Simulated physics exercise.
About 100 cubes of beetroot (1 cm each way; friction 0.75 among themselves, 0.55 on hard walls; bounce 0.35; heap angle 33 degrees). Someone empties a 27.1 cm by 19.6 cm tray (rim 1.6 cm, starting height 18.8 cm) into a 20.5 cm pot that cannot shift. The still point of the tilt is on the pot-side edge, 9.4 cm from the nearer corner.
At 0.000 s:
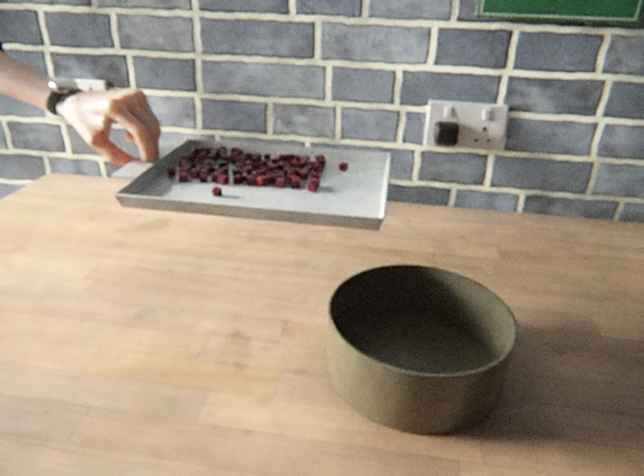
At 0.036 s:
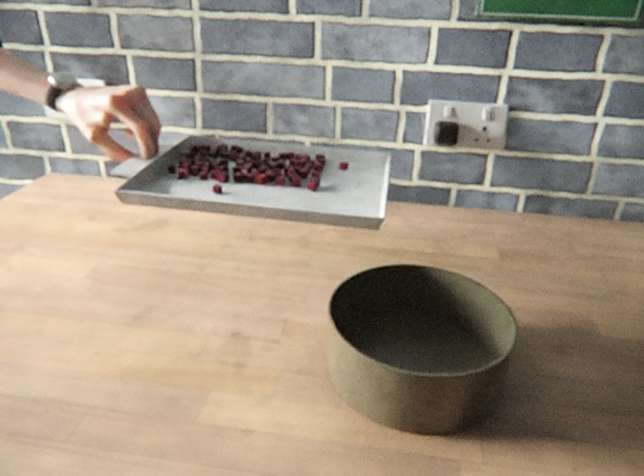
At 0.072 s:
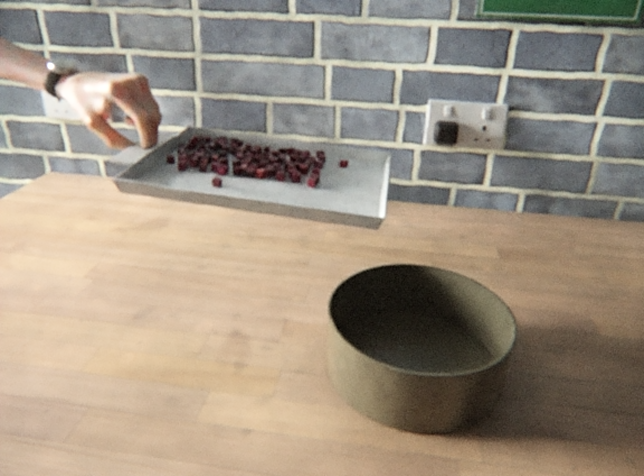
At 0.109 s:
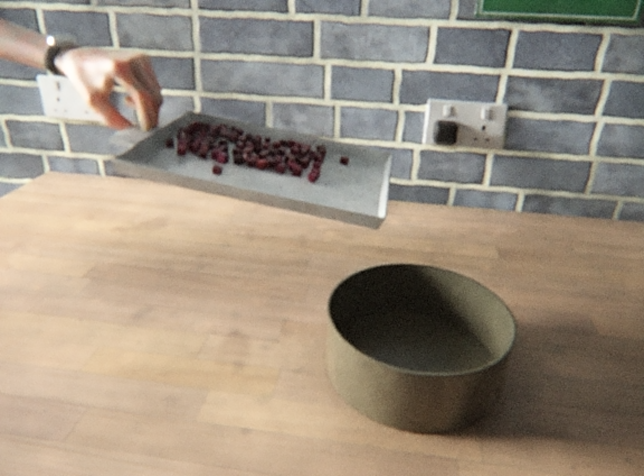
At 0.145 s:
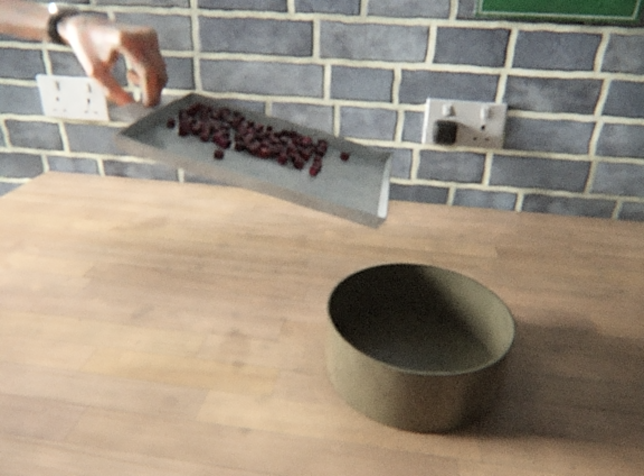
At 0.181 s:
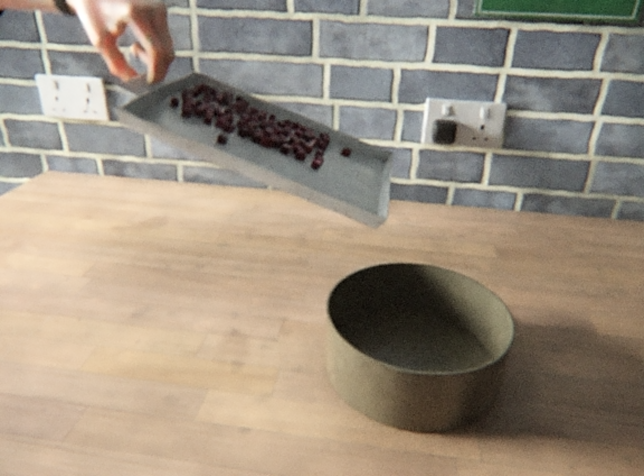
We see a hand at the left edge of a grey tray scattered with small dark red cubes, near an olive-brown round pot on a wooden worktop; the hand raises that side, tilting the tray down towards the right.
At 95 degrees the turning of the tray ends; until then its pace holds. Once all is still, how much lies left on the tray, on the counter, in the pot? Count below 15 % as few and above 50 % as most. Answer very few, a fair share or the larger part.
Tray: Very few, counter: The larger part, pot: A fair share.
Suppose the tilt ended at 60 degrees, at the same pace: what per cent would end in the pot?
It would be near 25 per cent.
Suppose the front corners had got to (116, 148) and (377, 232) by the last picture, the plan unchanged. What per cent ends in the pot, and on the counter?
Pot 90, counter 10.
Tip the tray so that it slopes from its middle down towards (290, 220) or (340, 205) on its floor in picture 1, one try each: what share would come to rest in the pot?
Some 25 and 100 per cent.
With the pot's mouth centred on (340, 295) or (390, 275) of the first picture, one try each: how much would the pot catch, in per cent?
Some 5 and 70 per cent.
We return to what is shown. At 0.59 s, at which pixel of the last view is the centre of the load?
At about (401, 169).
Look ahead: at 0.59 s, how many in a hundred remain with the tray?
Some 85 per cent of the load.
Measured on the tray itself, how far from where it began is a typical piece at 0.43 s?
About 2 cm.
After 0.43 s, tilt 58 degrees; the tray holds 100 %, the pot 0 %.
Then, at 0.59 s, tilt 83 degrees; the tray holds 85 %, the pot 0 %.
After 0.88 s, tilt 95 degrees; the tray holds 0 %, the pot 40 %.
At rest (2.0 s), tray 0 %, counter 60 %, pot 40 %.
